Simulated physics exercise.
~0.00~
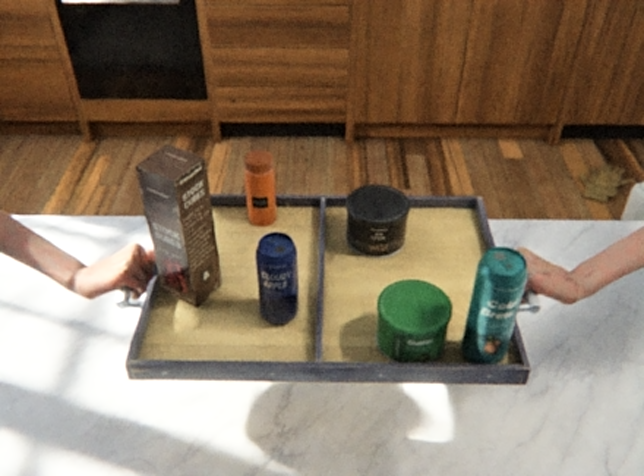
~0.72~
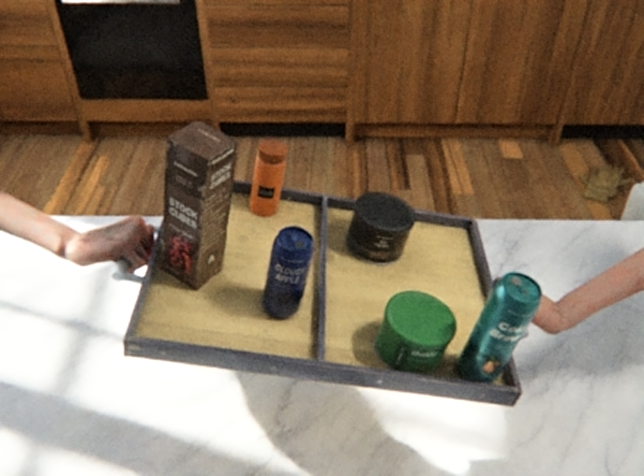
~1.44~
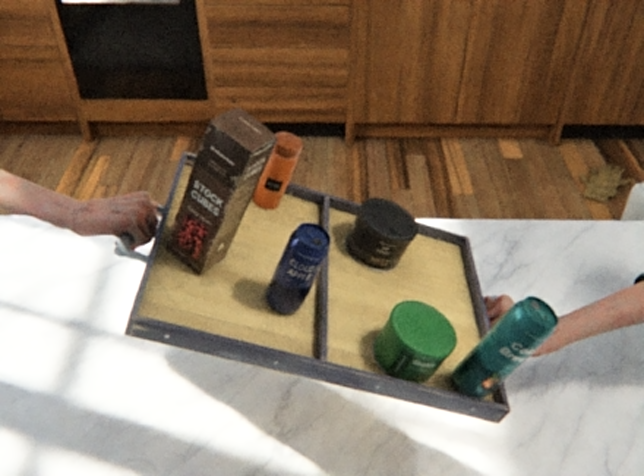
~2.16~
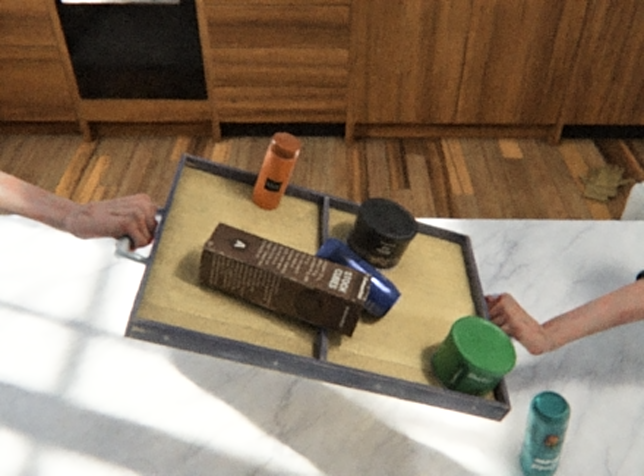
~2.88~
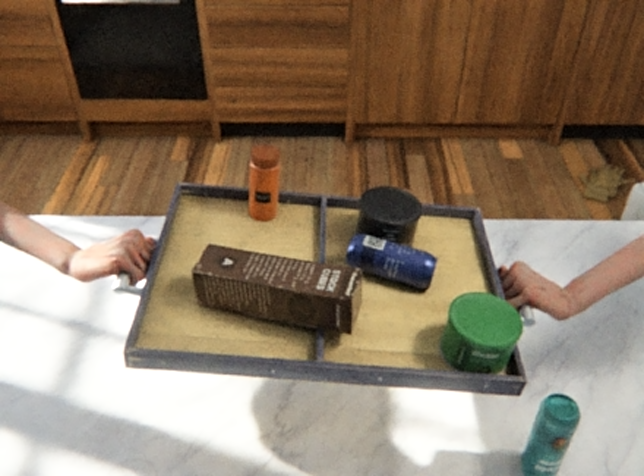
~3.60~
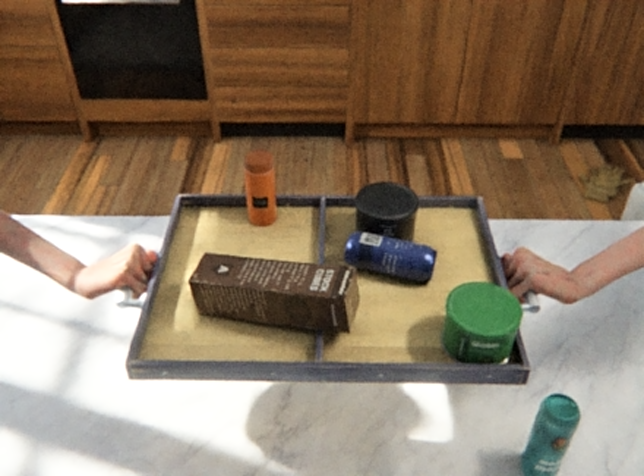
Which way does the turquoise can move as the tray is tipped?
The turquoise can moves down in the view, coming off the right side of the tray and ending on the counter.
